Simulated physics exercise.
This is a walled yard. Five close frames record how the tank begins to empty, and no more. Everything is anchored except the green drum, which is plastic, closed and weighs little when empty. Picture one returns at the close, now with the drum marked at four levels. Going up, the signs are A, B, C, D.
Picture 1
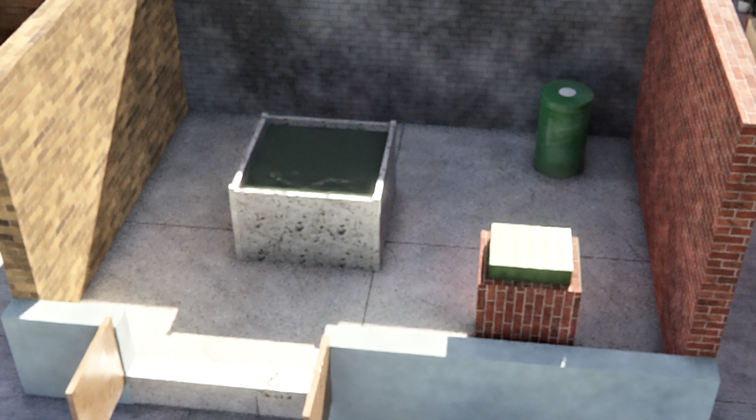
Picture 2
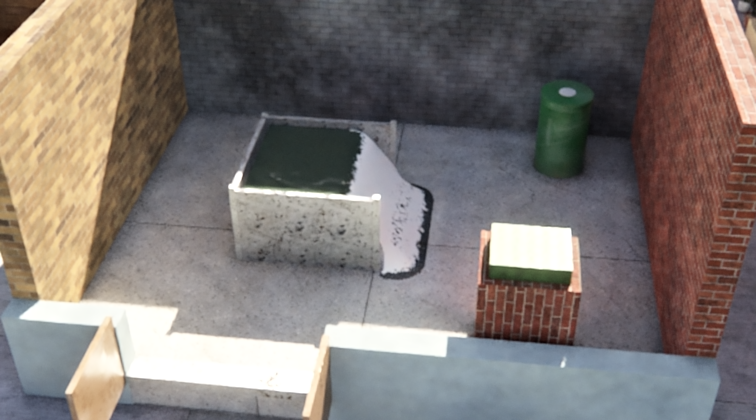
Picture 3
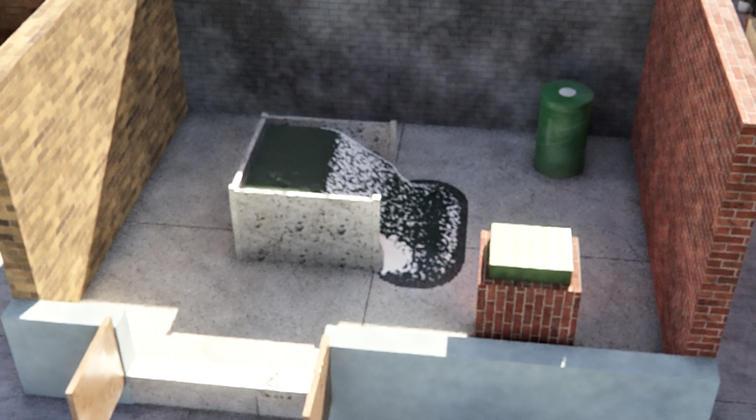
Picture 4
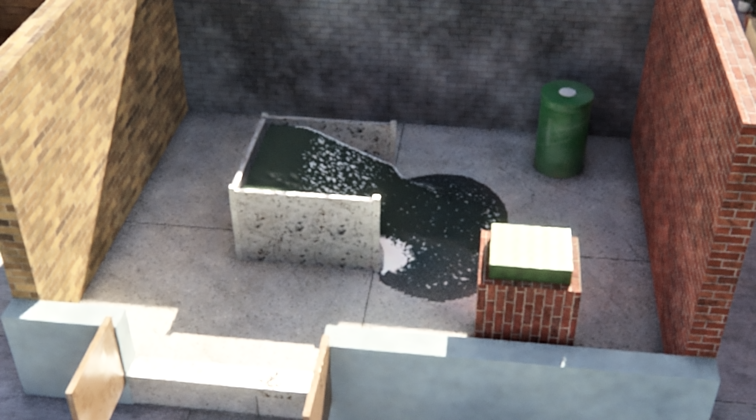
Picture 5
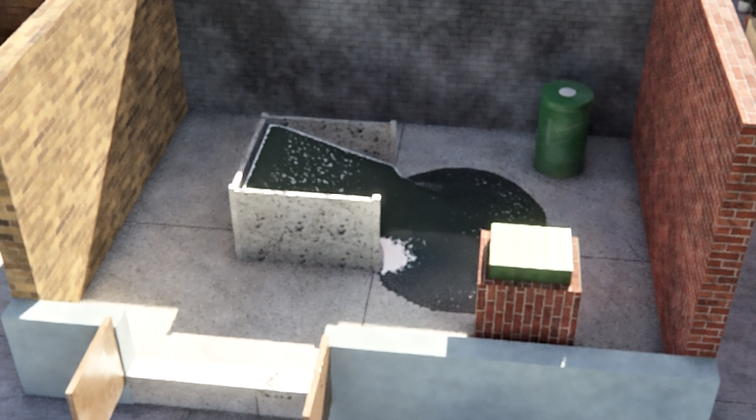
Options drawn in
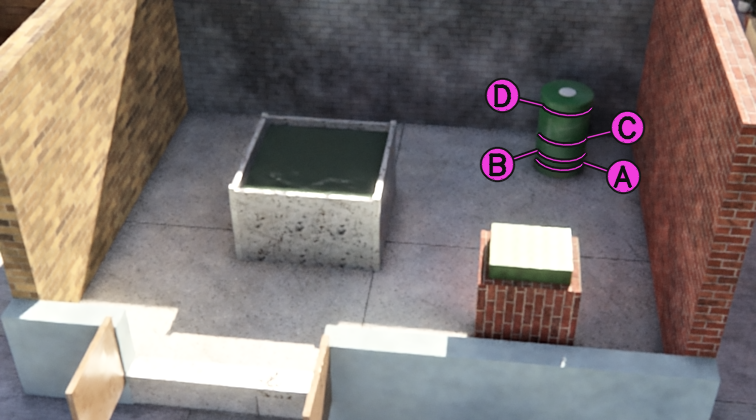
In a walled yard, the right side of a full concrete tank opened and dark water poured out in a white, foamy rush, then spread across the ground to a small brick block.
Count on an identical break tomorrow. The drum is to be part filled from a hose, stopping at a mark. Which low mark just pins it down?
Line B.
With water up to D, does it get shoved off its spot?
No, that is safe.
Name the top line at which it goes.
A it is.
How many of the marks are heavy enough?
Three of the four.
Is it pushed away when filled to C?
No, that is safe.
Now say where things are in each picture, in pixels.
Lid of the green drum at (567, 92); tank full, its middle at (317, 162); open gate at (226, 321).
Water covers 3 % of the ground and is seen nearest the drum at (420, 191).
Water covers 6 % of the ground and is seen nearest the drum at (451, 191).
Water covers 10 % of the ground and is seen nearest the drum at (464, 179).
Lid of the green drum at (567, 92); water covers 15 % of the ground and is seen nearest the drum at (464, 181).
On the marked copy, A at (560, 170); B at (561, 161); C at (563, 144); D at (567, 115); from the bottom up A, B, C, D.
If A is chosen, it is pushed about its own width away.
If B is chosen, it does not move.
If C is chosen, it does not move.
If D is chosen, it does not move.
